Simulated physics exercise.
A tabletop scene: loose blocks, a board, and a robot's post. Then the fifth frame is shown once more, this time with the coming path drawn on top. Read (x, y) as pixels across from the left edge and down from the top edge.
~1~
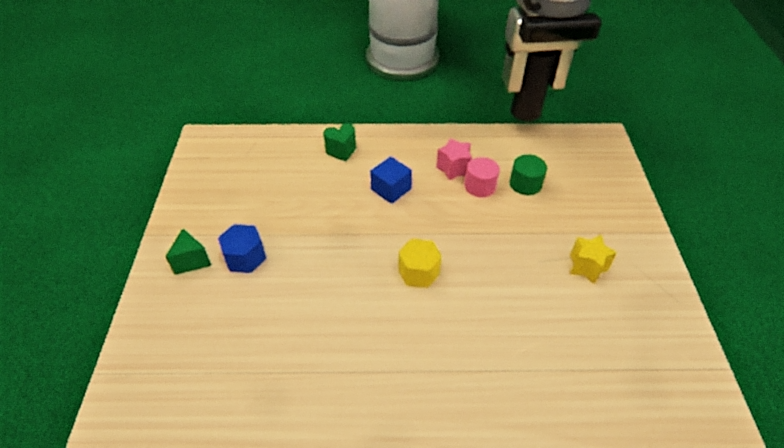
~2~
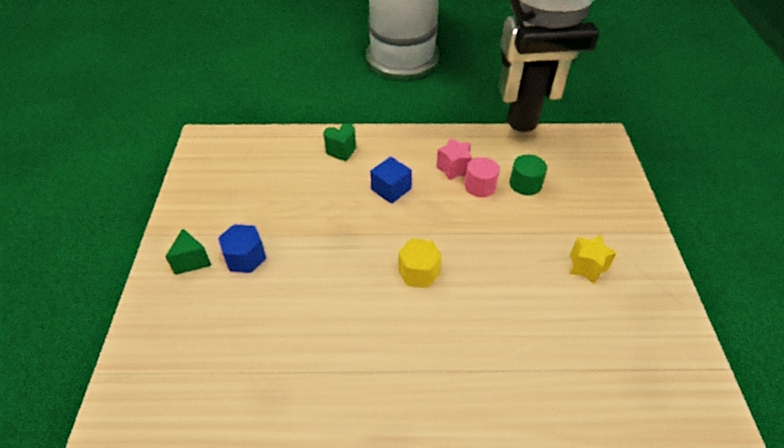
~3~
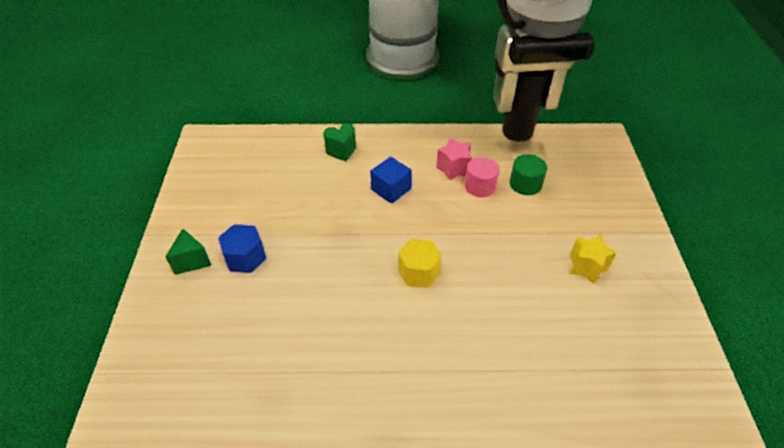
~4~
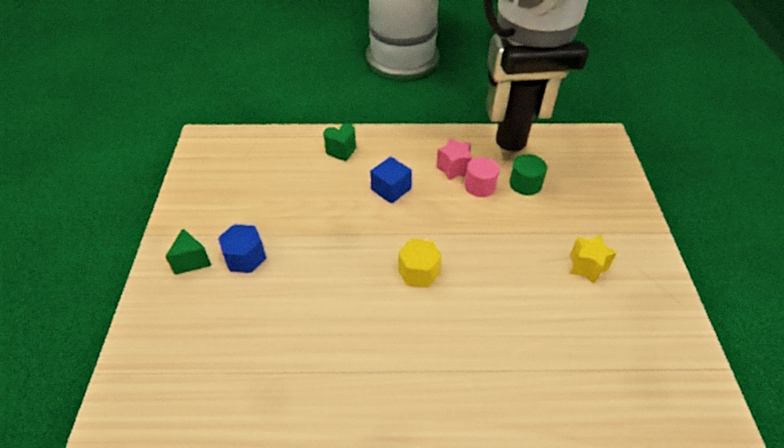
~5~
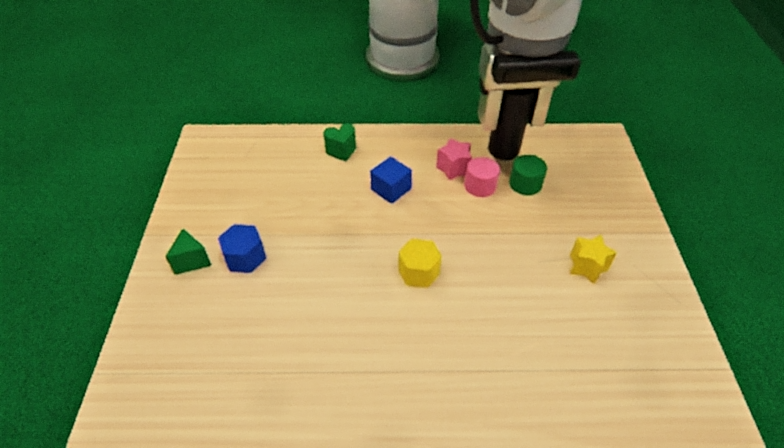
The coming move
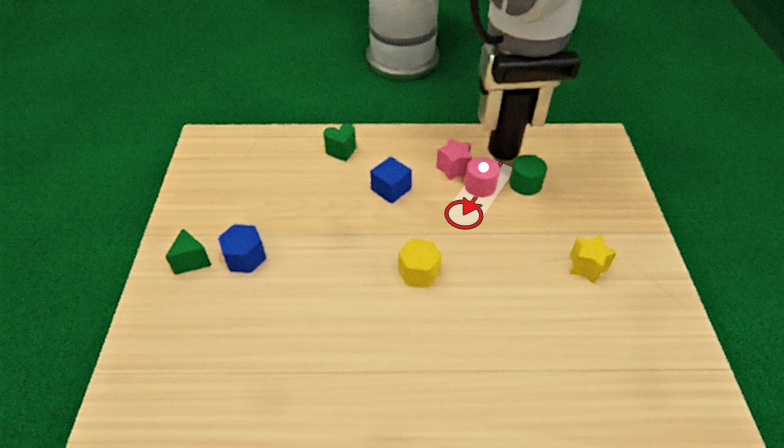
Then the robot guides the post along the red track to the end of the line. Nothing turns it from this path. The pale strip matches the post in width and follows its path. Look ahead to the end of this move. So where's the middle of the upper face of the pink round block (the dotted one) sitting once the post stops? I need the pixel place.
I'd place it at (439, 210), taking the centre of its top.
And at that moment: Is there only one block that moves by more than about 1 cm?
Yes, that is how it ends up.
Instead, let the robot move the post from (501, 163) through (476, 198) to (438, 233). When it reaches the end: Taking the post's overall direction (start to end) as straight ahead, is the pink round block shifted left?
No, that is not how it ends up.
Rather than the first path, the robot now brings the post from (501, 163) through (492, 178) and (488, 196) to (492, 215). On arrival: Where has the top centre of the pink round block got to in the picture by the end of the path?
At the end it should sit near (461, 199).
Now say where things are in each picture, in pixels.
Post's lower end at (526, 112); pink round block at (484, 167); green round block at (531, 165), in the first picture.
Post at (522, 122); blocks still, in the second picture.
Post at (518, 132); blocks still, in the third picture.
Post at (511, 141); blocks still, in the fourth picture.
Post at (504, 150); pink round block at (484, 167); green round block at (531, 165), in the fifth picture.
Drawn move, from (501, 163) to (464, 214); the dot is on the pink round block.
On the path given first. One third of the way, post at (491, 166); pink round block at (474, 178).
Two thirds of the way, post at (479, 183); pink round block at (457, 195).
At the end, post at (466, 201); pink round block at (439, 210); green round block still.
